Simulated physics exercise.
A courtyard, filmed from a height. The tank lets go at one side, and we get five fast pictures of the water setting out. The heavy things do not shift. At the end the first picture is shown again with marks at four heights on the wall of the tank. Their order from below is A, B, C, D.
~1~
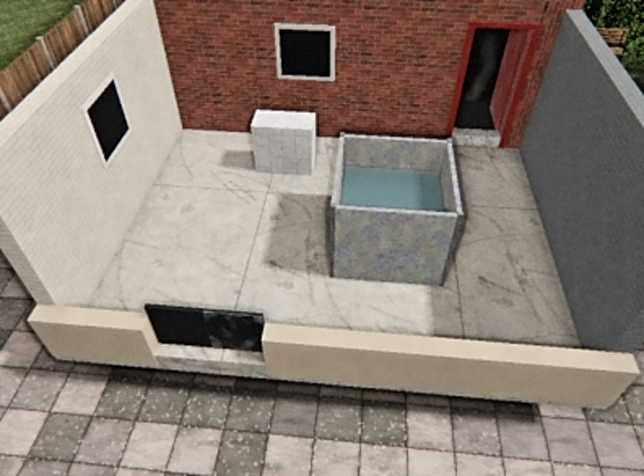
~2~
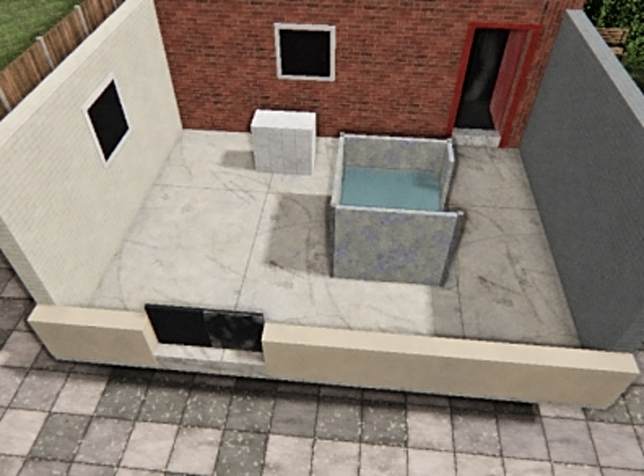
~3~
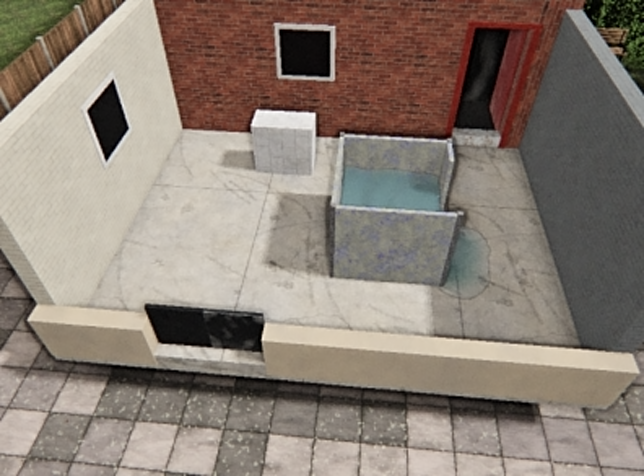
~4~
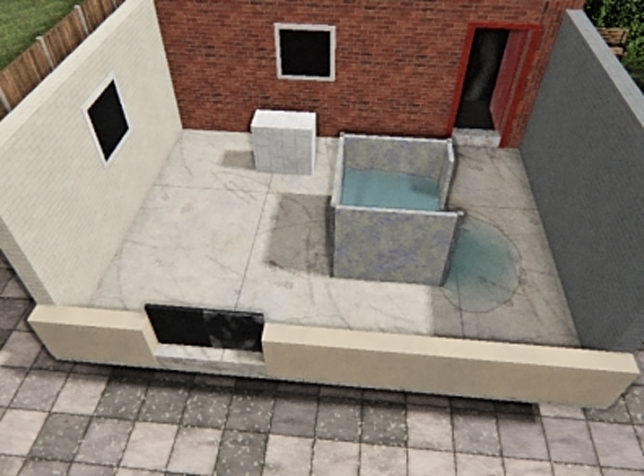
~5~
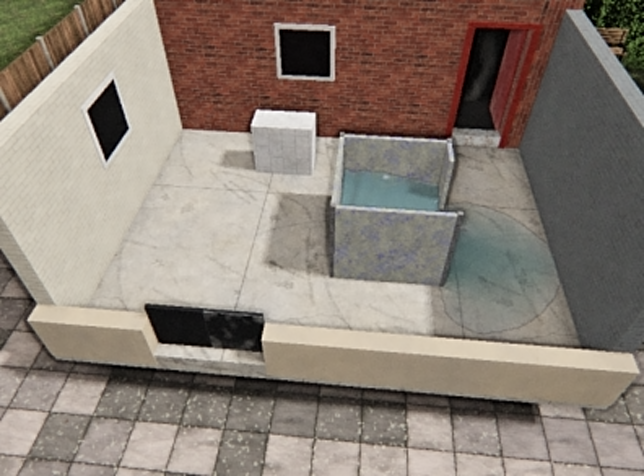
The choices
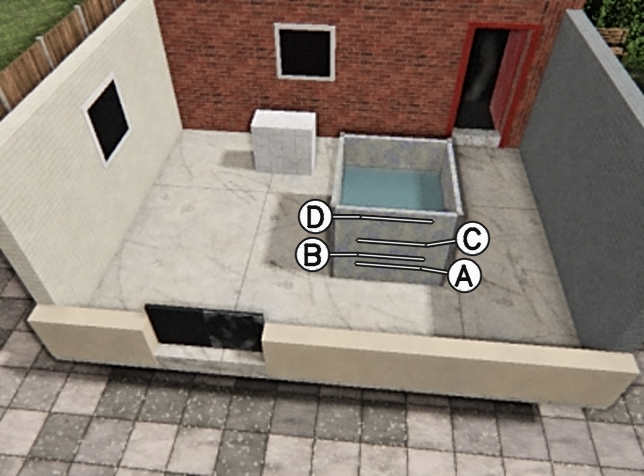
A walled courtyard with a stone tank losing its right side, water spreading out across the paved floor to the right.
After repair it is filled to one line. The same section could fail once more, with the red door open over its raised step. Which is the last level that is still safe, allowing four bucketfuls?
C will do.
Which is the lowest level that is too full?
Level D.
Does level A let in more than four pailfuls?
No, that is safe.
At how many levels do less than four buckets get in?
Three.
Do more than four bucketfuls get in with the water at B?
No, that is safe.
On the marked copy, A at (388, 265); B at (390, 256); C at (392, 242); D at (395, 219); from the bottom up A, B, C, D.
With A, nothing gets over.
With B, nothing gets over.
With C, a bucket or two gets in.
With D, about 8 bucketfuls get in.
